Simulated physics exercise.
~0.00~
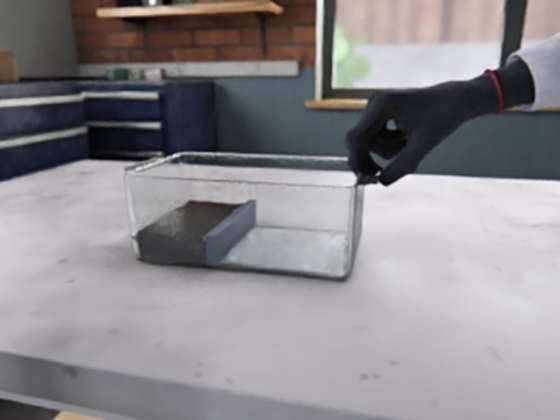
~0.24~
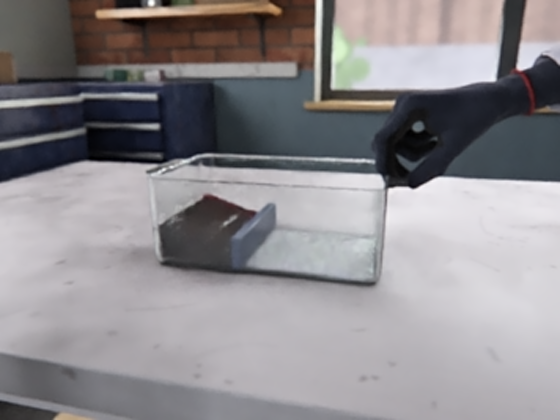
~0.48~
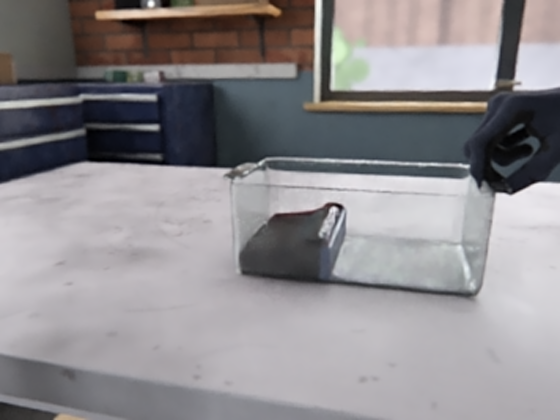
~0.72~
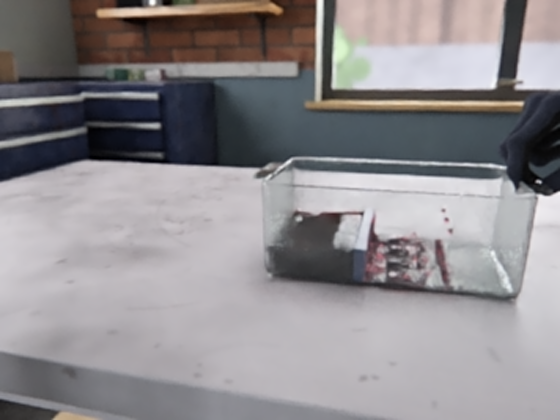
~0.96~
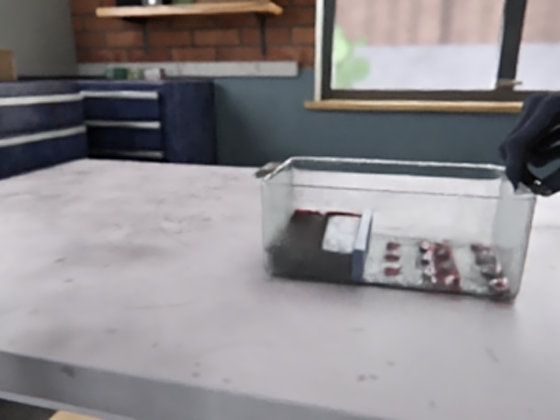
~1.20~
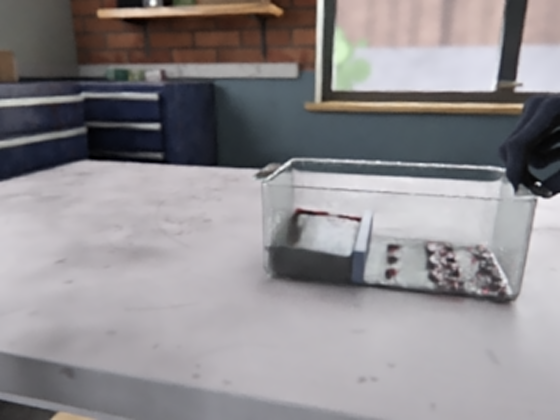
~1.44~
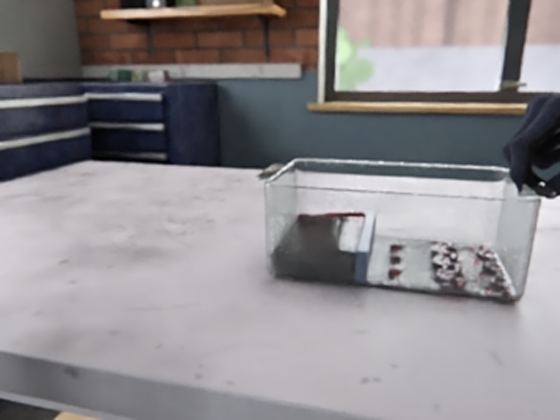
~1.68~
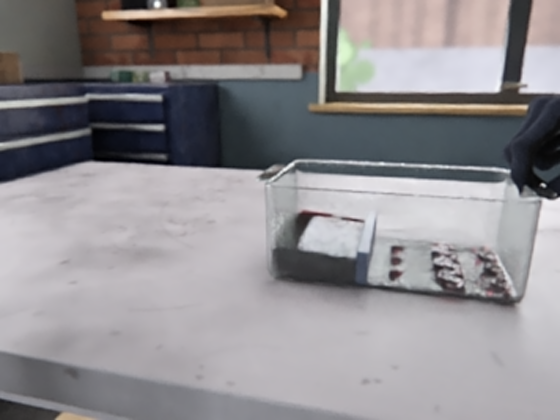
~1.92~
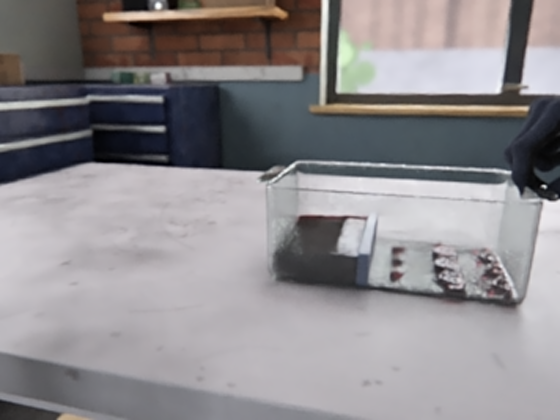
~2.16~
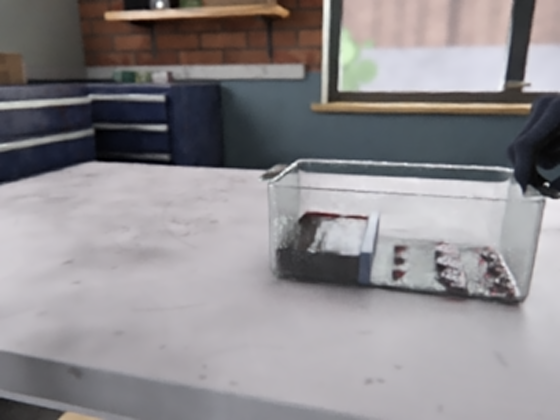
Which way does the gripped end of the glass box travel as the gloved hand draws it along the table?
The gripped end of the box travels to the right, along with the gloved hand, before coming to rest.
The clip shows a dark-gloved hand drawing a divided glass food box rightwards across a pale tabletop, dark red liquid in its left part. The liquid tilts and some crosses the divider, and the box stops with most still on the left, a little on the right and none on the table.
